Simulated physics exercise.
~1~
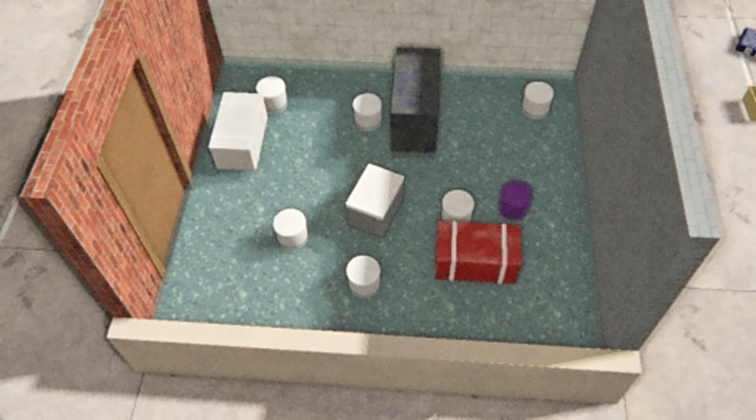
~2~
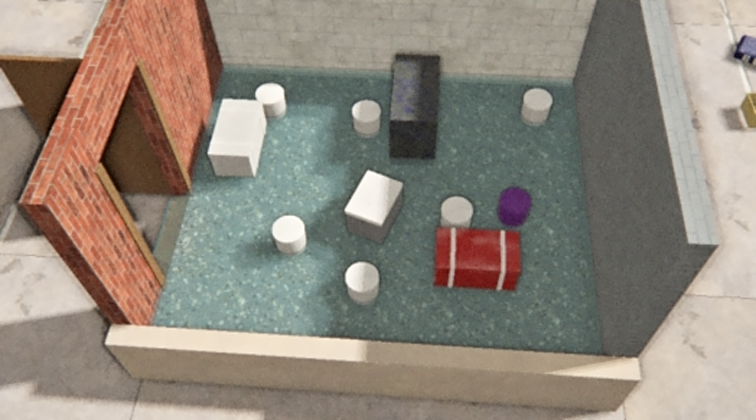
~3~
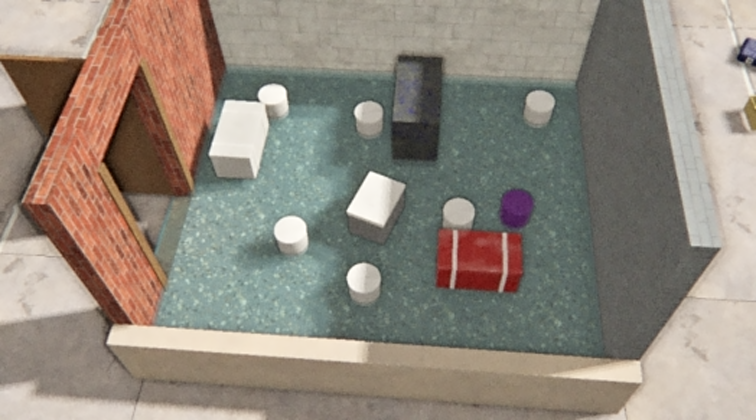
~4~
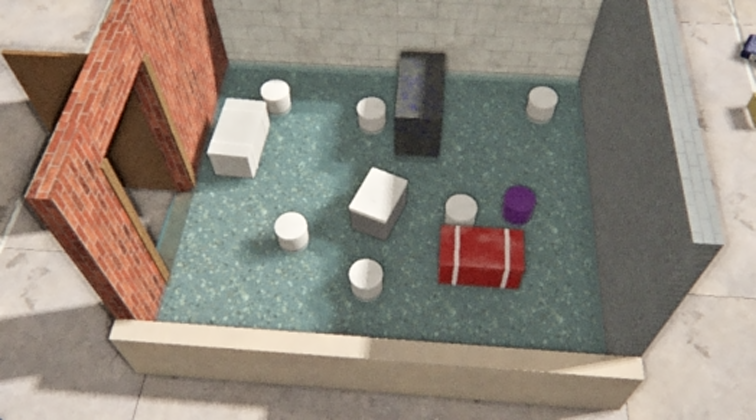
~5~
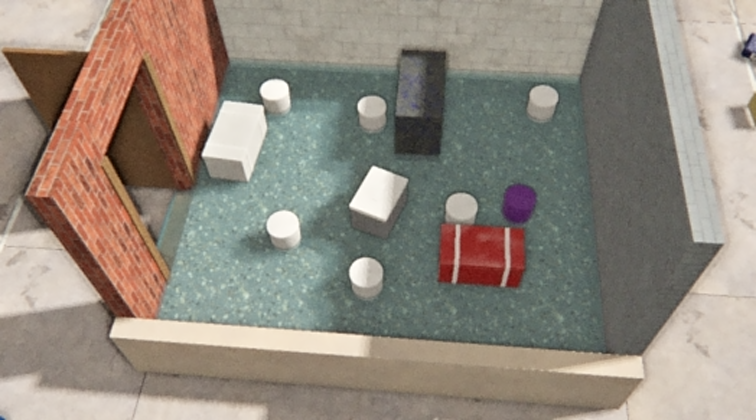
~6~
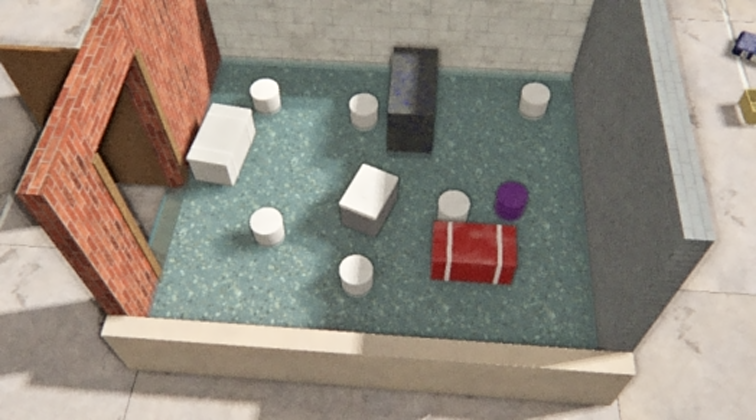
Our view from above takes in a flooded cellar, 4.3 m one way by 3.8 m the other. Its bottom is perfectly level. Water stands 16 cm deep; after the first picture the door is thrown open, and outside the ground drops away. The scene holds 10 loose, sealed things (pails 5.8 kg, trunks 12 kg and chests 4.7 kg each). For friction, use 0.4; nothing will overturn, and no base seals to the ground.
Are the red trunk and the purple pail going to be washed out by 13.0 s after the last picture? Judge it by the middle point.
As for the red trunk, it does not get free; as for the purple pail, it does not get free.
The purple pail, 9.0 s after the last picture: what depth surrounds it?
Roughly 11 cm deep.
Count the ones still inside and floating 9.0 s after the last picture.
8 at that moment.
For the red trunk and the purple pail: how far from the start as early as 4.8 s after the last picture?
50 and 40 cm, roughly.
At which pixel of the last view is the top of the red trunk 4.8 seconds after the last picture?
I'd put it somewhere near (421, 250).
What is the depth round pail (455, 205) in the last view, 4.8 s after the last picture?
Around 13 centimetres.
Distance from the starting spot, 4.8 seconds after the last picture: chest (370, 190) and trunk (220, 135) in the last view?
80 cm; gone out.
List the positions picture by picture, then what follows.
The first frame shows the red trunk at (479, 243) floats; the purple pail at (517, 194), afloat; 16 cm deep round most things; 0 of 10 have shifted.
The second frame shows the red trunk at (478, 249) floats; the purple pail at (516, 201), afloat; 16 cm deep round most things; 0 of 10 have shifted.
The third frame shows the red trunk at (480, 251) floats; the purple pail at (518, 202) floats; about 2460 L in view; 0 of 10 have shifted.
The fourth frame shows the red trunk at (482, 247) floats; the purple pail at (520, 199) floats; about 2430 L in view; 1 of 10 have shifted.
The fifth frame shows the red trunk at (482, 246), afloat; the purple pail at (521, 198), afloat; about 2400 L in view; 2 of 10 have shifted.
The sixth frame shows the red trunk at (475, 243) floats; the purple pail at (513, 195) floats; about 2370 L in view; 3 of 10 have shifted.
Then, 1.0 s after the last picture the red trunk is near (471, 243), 0.0 m from its start, afloat; the purple pail is near (512, 195), 0.0 m from its start, afloat; 0 of 10 are out; 10 afloat.
Then, 4.8 s after the last picture the red trunk is near (421, 250), 0.5 m from its start, afloat; the purple pail is near (480, 210), 0.4 m from its start, afloat; 2 of 10 are out; 8 afloat.
Then, 9.0 s after the last picture the red trunk is near (389, 253), 0.8 m from its start, afloat; the purple pail is near (467, 215), 0.5 m from its start, afloat; 2 of 10 are out; 8 afloat.
Then, 13.0 s after the last picture the red trunk is near (323, 250), 1.5 m from its start, afloat; the purple pail is near (422, 219), 1.0 m from its start, afloat; 5 of 10 are out; 5 afloat.
